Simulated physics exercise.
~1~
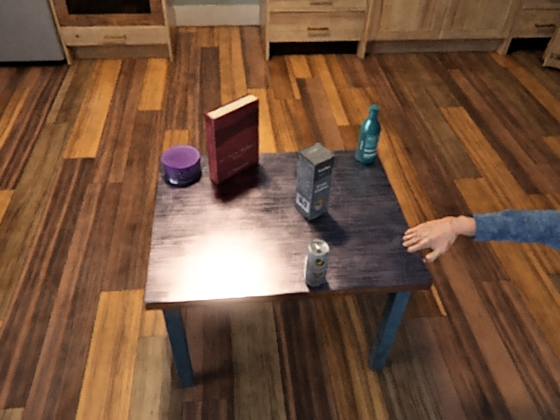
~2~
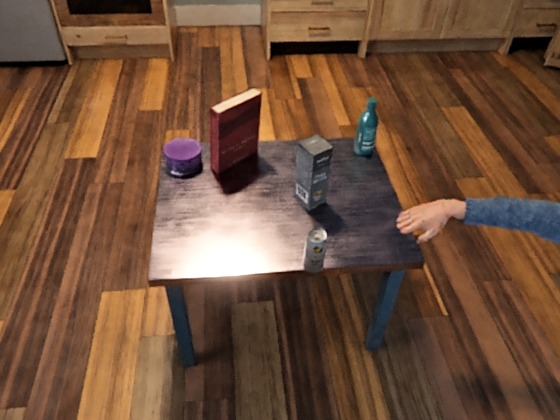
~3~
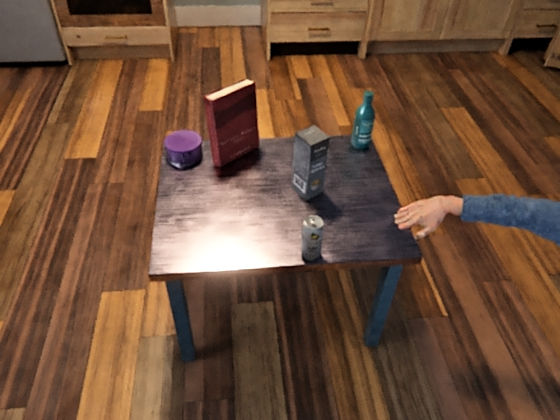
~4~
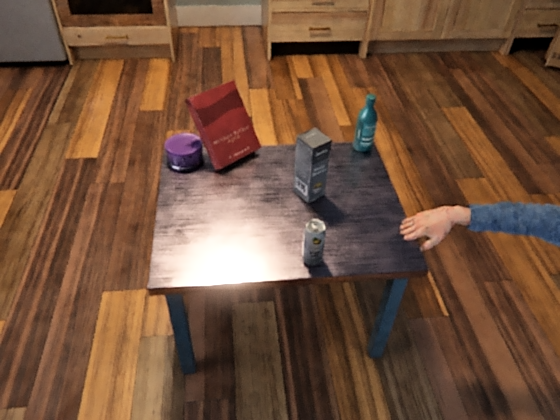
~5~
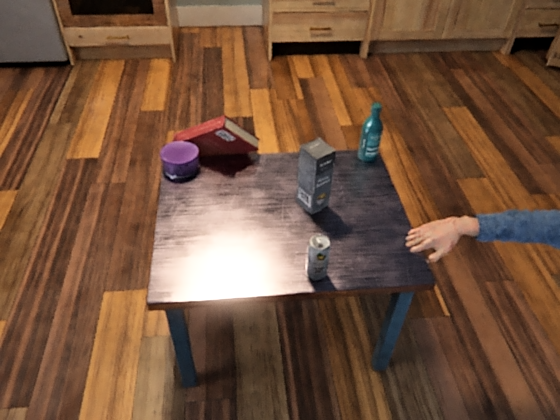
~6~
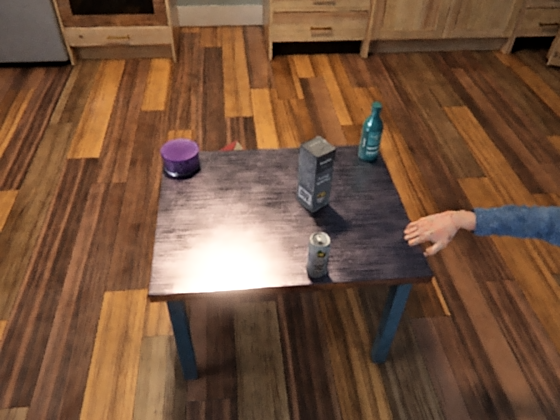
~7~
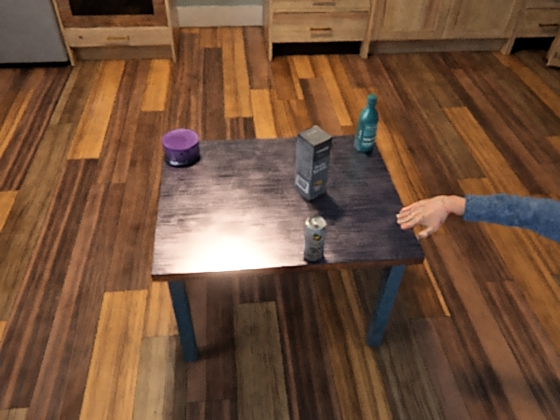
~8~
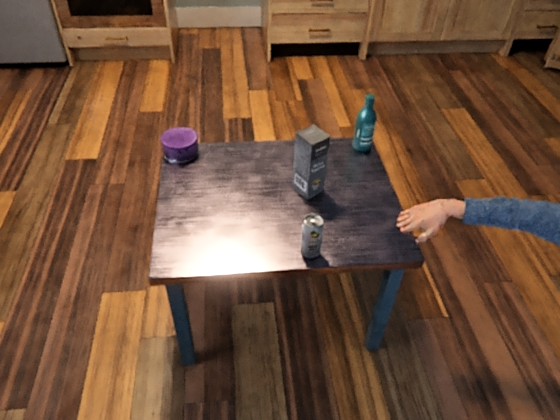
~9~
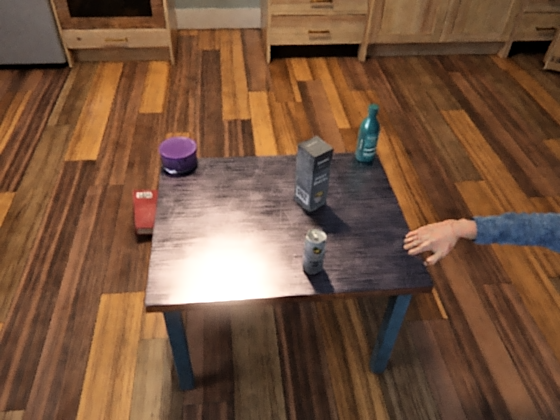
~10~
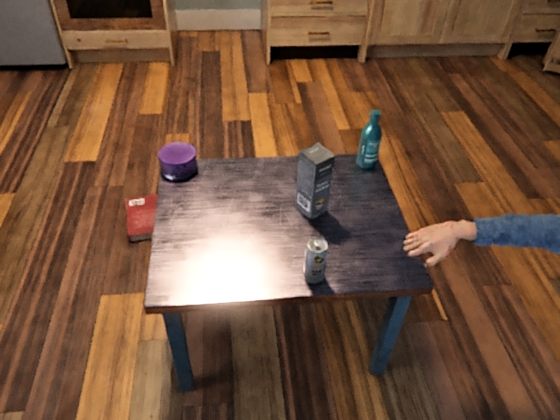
Hand resting at right edge of shaking dark table as red book tips over the back, ending on floor at left.
